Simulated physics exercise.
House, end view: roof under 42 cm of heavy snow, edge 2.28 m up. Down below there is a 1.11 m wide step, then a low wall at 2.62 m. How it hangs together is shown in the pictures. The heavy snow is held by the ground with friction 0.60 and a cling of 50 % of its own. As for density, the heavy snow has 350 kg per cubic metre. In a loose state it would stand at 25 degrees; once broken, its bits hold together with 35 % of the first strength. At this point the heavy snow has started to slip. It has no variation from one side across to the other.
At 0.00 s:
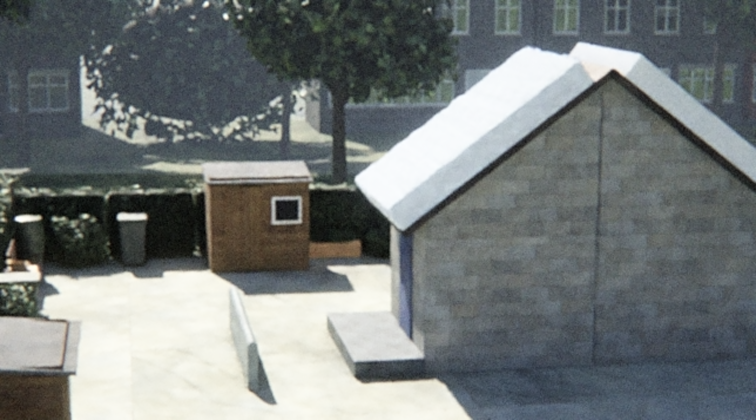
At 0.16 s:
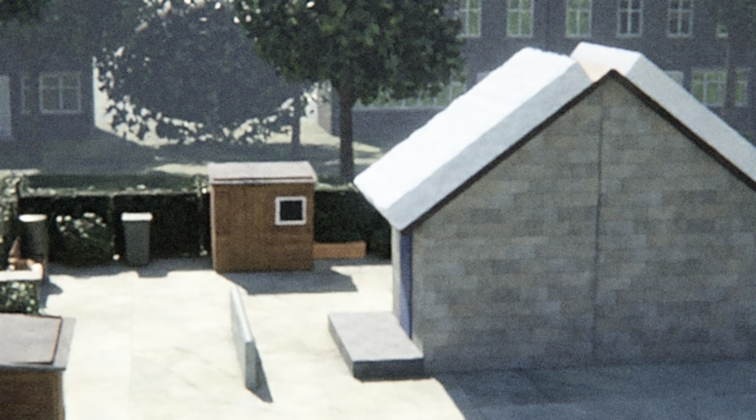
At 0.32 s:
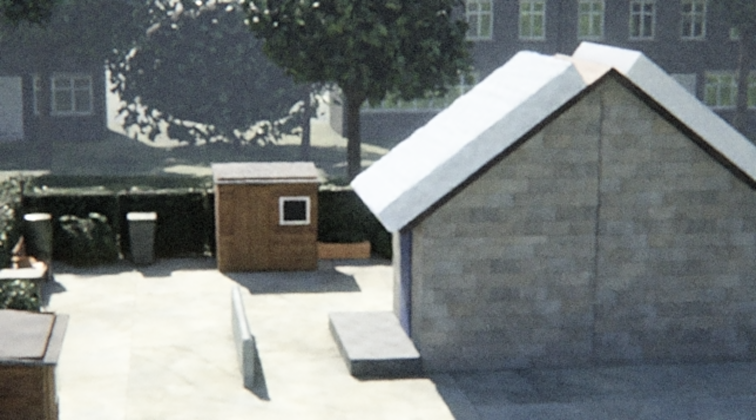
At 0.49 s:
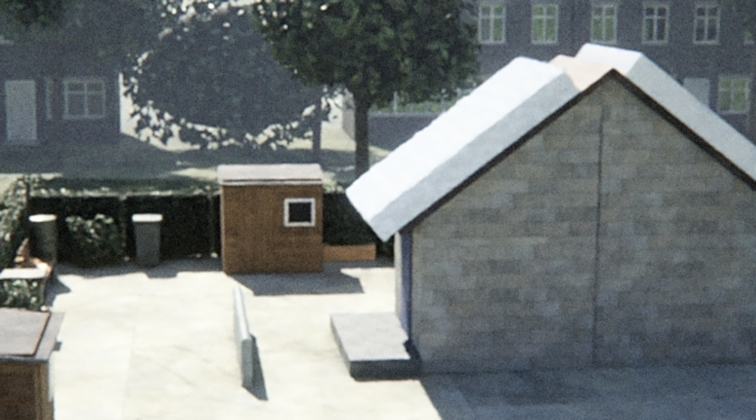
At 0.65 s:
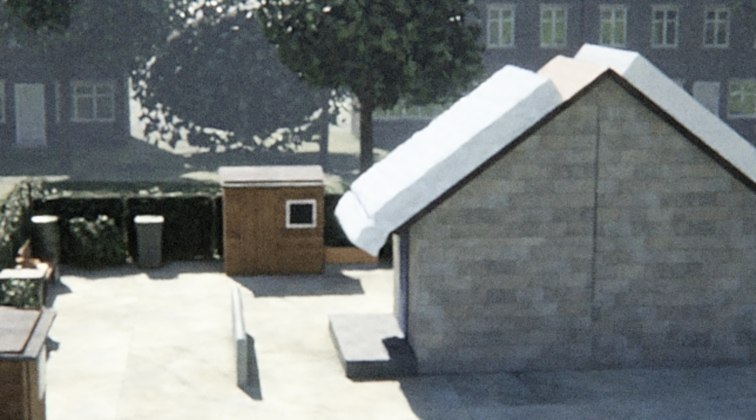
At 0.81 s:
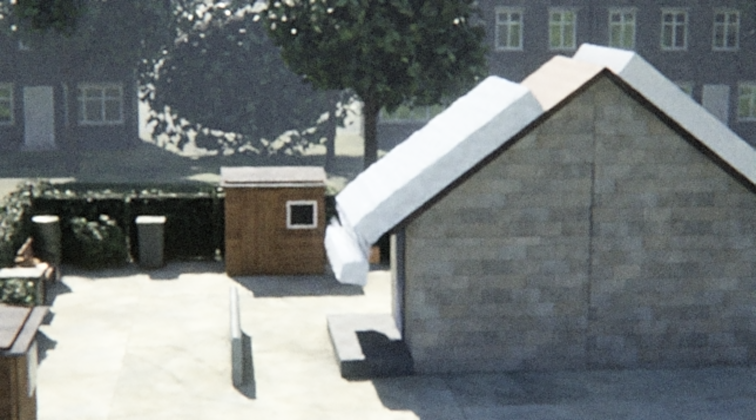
A thick slab of white snow lies on the left slope of a grey block building's pitched roof, seen end-on from slightly above in a sunlit yard. A brown wooden shed, dark bins, a hedge, trees and dark buildings stand behind, with a low grey step below the eave. The camera drifts slightly as the snow slides down leftward, baring pinkish roof near the ridge, then cracks and bends over the eave.
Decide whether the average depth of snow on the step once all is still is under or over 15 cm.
The average depth of snow on the step once all is still is under 15 cm.
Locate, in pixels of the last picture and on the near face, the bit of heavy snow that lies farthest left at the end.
Position: Approx. (126, 382).
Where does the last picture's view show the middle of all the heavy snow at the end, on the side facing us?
(282, 354) or thereabouts.
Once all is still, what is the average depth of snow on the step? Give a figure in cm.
Average: Approx. 9 cm.
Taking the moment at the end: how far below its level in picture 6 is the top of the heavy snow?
Around 3.4 m.
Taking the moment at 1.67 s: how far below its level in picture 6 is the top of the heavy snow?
1.6 m.
After 1.21 s, 71 % of the snow is still up on the roof and 29 % is falling or down.
After 1.67 s, 29 % of the snow is still up on the roof and 71 % is falling or down.
After 2.14 s, none of the snow is still up on the roof and all is falling or down.
After 2.60 s, none of the snow is still up on the roof and all is falling or down.
After 3.50 s, at the end, none of the snow is still up on the roof and the snow on the step is 9.5 cm deep on average.
